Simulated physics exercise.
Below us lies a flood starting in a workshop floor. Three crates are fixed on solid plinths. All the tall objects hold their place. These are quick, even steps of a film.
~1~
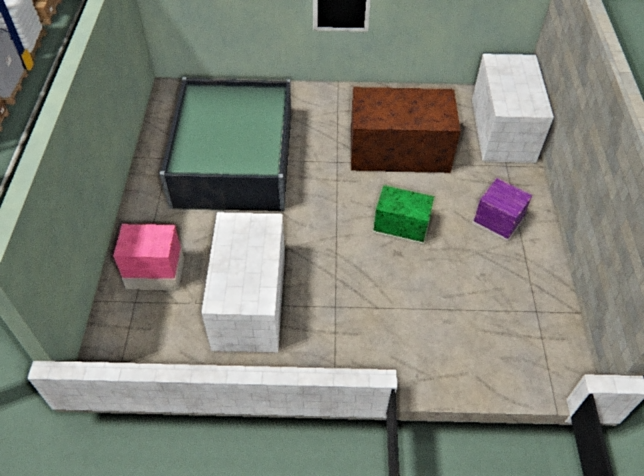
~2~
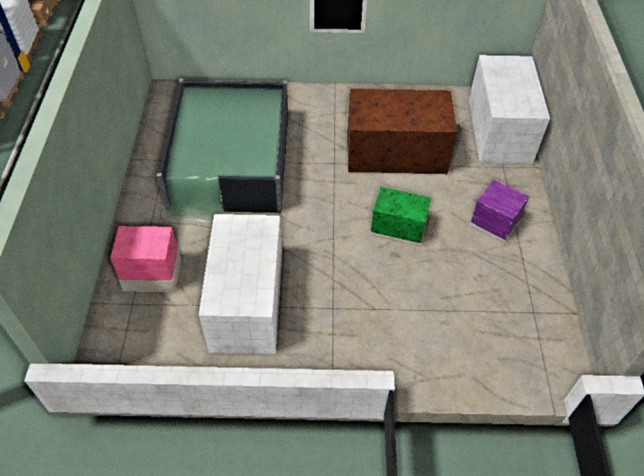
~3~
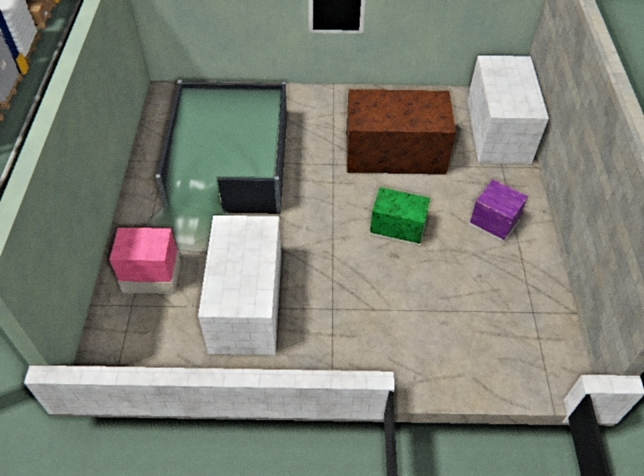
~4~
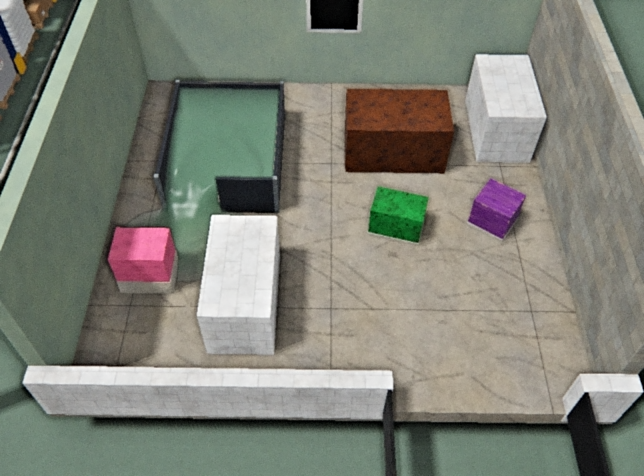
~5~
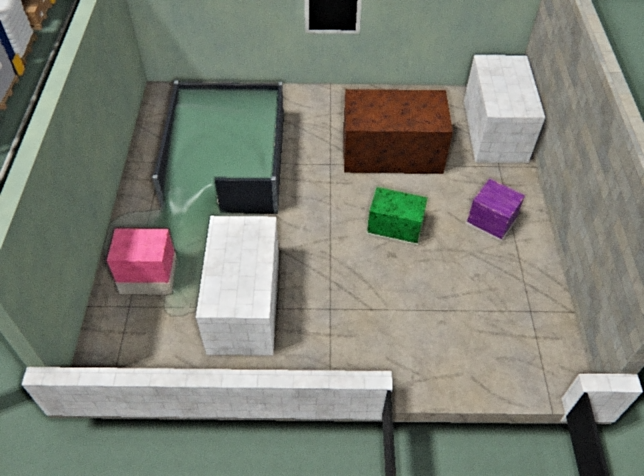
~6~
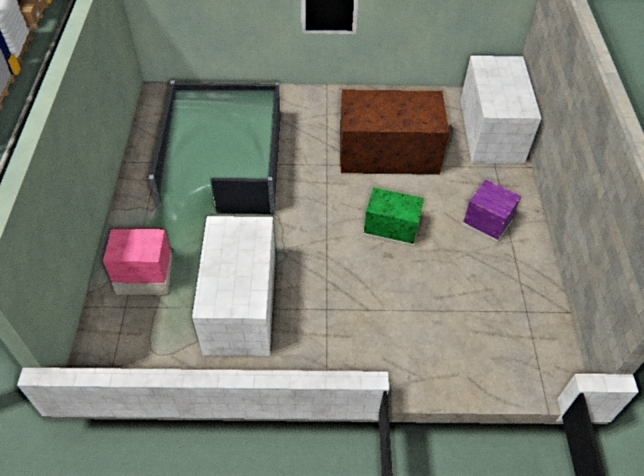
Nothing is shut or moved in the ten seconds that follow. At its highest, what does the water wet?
The pink crate is wetted; the green crate is wetted; the purple crate is wetted.
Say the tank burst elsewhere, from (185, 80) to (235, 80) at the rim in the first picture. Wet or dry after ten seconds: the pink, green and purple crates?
Pink crate is spared, green crate ends up wet, purple crate is soaked.
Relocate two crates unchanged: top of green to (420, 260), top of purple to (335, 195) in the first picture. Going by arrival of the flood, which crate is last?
It is the green-painted one.
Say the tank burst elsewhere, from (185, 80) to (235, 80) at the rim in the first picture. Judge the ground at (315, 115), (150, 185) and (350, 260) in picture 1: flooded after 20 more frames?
In turn: Awash, covered, clear.
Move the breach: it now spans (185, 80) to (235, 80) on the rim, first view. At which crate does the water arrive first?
The pink crate.
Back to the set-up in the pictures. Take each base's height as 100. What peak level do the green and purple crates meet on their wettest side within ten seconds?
About 190 and 130 per cent.
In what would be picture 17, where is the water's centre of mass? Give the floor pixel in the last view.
Close to (196, 213).
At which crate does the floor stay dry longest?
It is the crate marked purple.
A moment on, water covers 20 % of the floor; the pink crate water round its plinth, the green crate water round its plinth, the purple crate not reached.
Next, water covers 30 % of the floor; the pink crate water round its plinth, the green crate water round its plinth, the purple crate not reached.
Then, water covers 50 % of the floor; the pink crate water round its plinth, the green crate water round its plinth, the purple crate not reached.
Later, water covers 80 % of the floor; the pink crate water round its plinth, the green crate water round its plinth, the purple crate water round its plinth.
In the end, water covers 100 % of the floor; the pink crate was topped, the green crate was topped, the purple crate was topped.
